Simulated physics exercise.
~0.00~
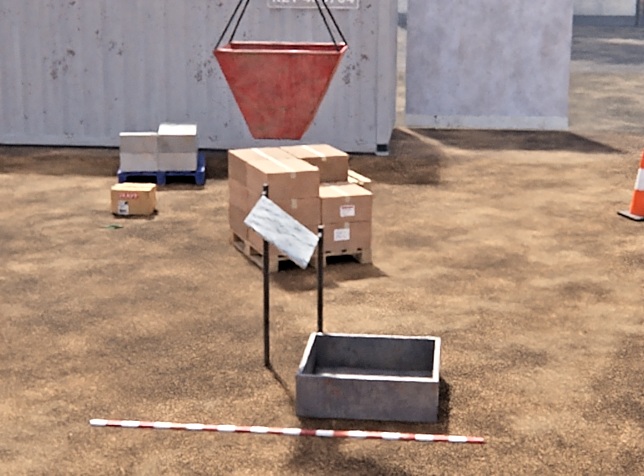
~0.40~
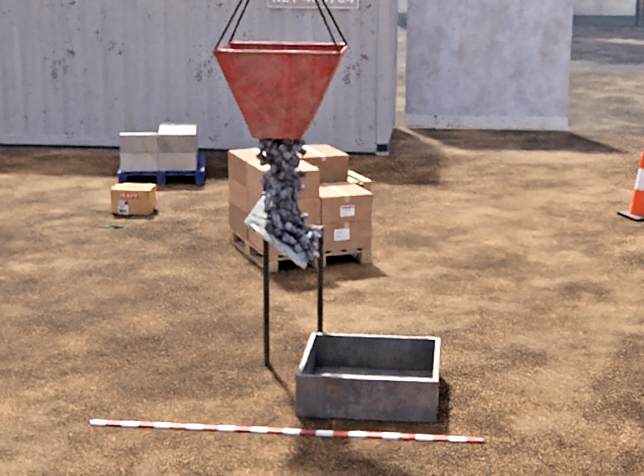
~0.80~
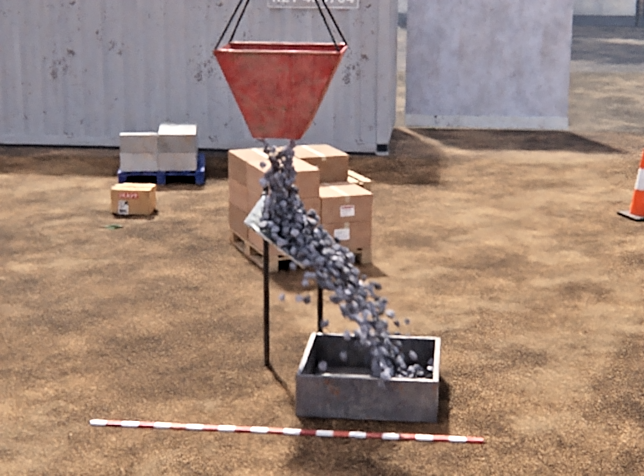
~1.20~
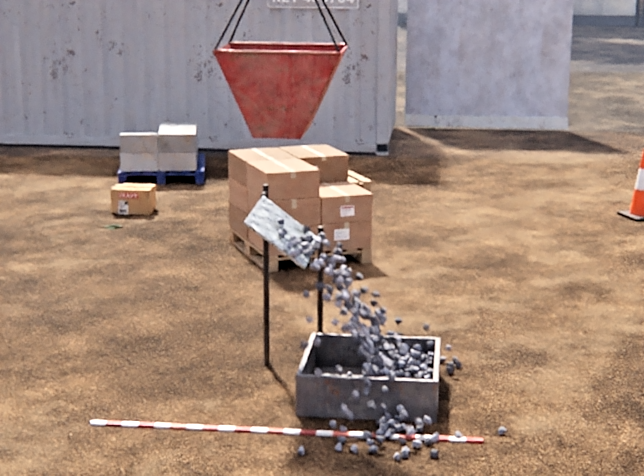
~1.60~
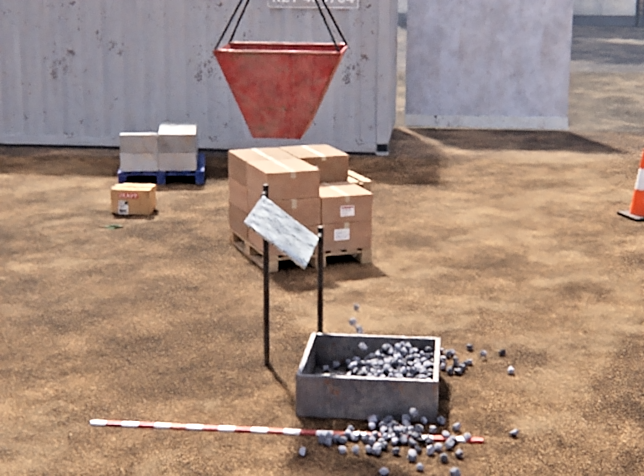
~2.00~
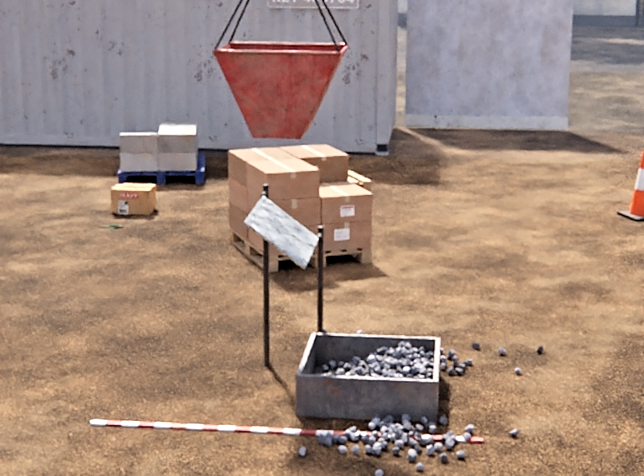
Grey stones dropped from the bottom of a hanging red hopper, hit a sloping steel plate and slid off it to the right, pouring into a grey bin, where most ended up, while the rest lay scattered on the dirt in front and to the right.
